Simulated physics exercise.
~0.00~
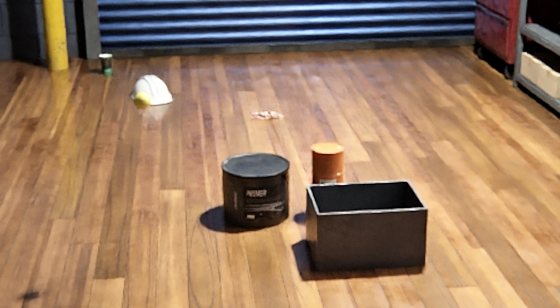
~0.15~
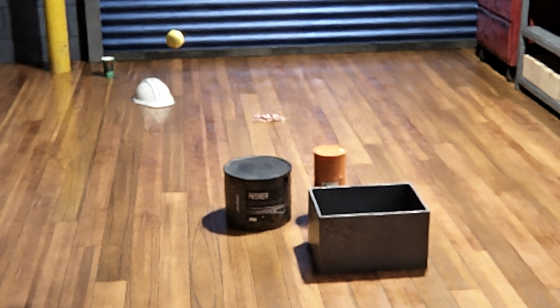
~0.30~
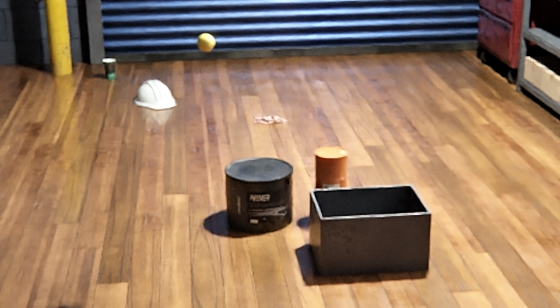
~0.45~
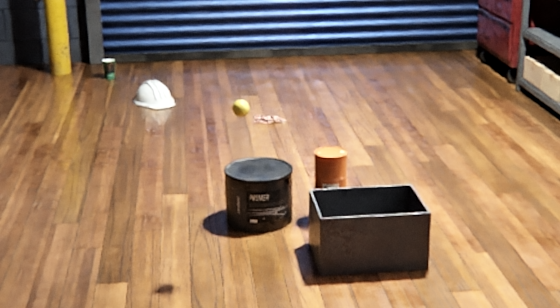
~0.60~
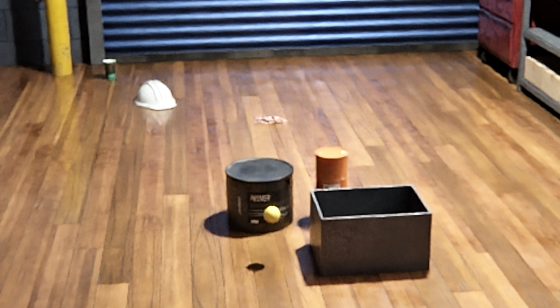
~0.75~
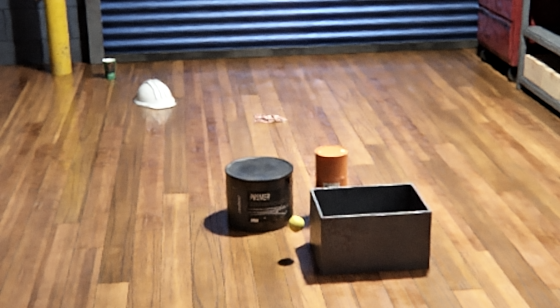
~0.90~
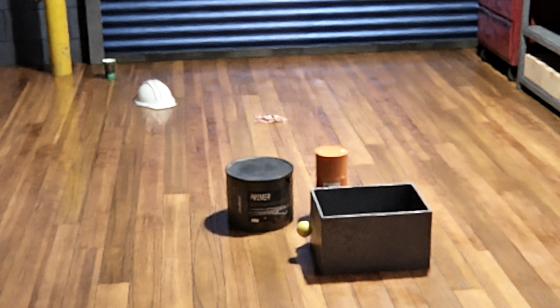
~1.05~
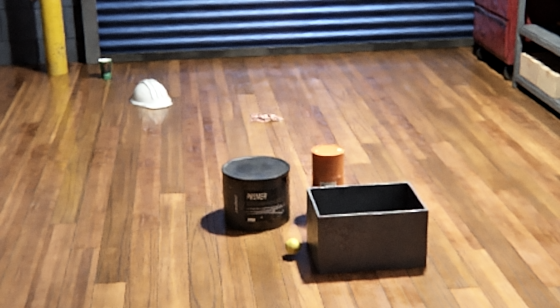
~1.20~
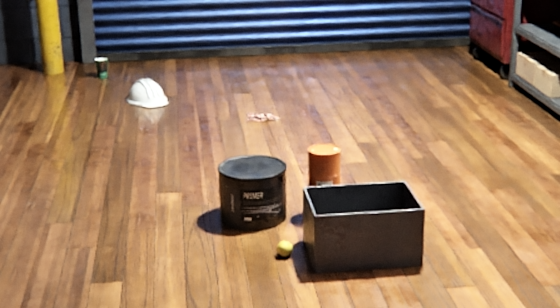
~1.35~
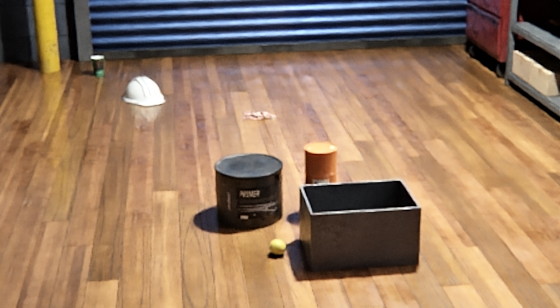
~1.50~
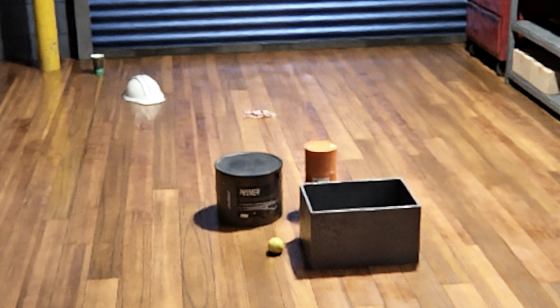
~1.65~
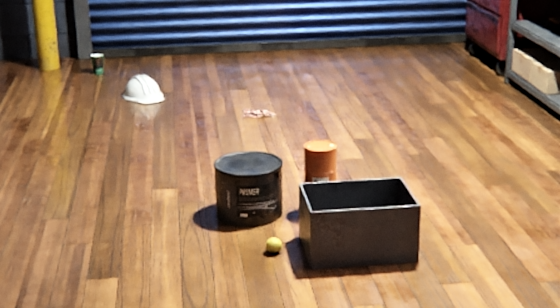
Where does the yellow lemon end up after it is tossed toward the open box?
It comes to rest outside the box, on the wooden floor just to its left.
At the start, an open black box sits on a wooden floor beside a black pail and an orange canister, with a white hard hat farther back, as a small yellow lemon flies in from the left. The lemon rises above the hard hat, then arcs to the right and drops toward the containers. It passes in front of the black pail and comes down to the left side of the box. There it sinks to the floor and edges slightly back to the left. It ends on the floorboards outside the box, while the pail and canister stay in place.
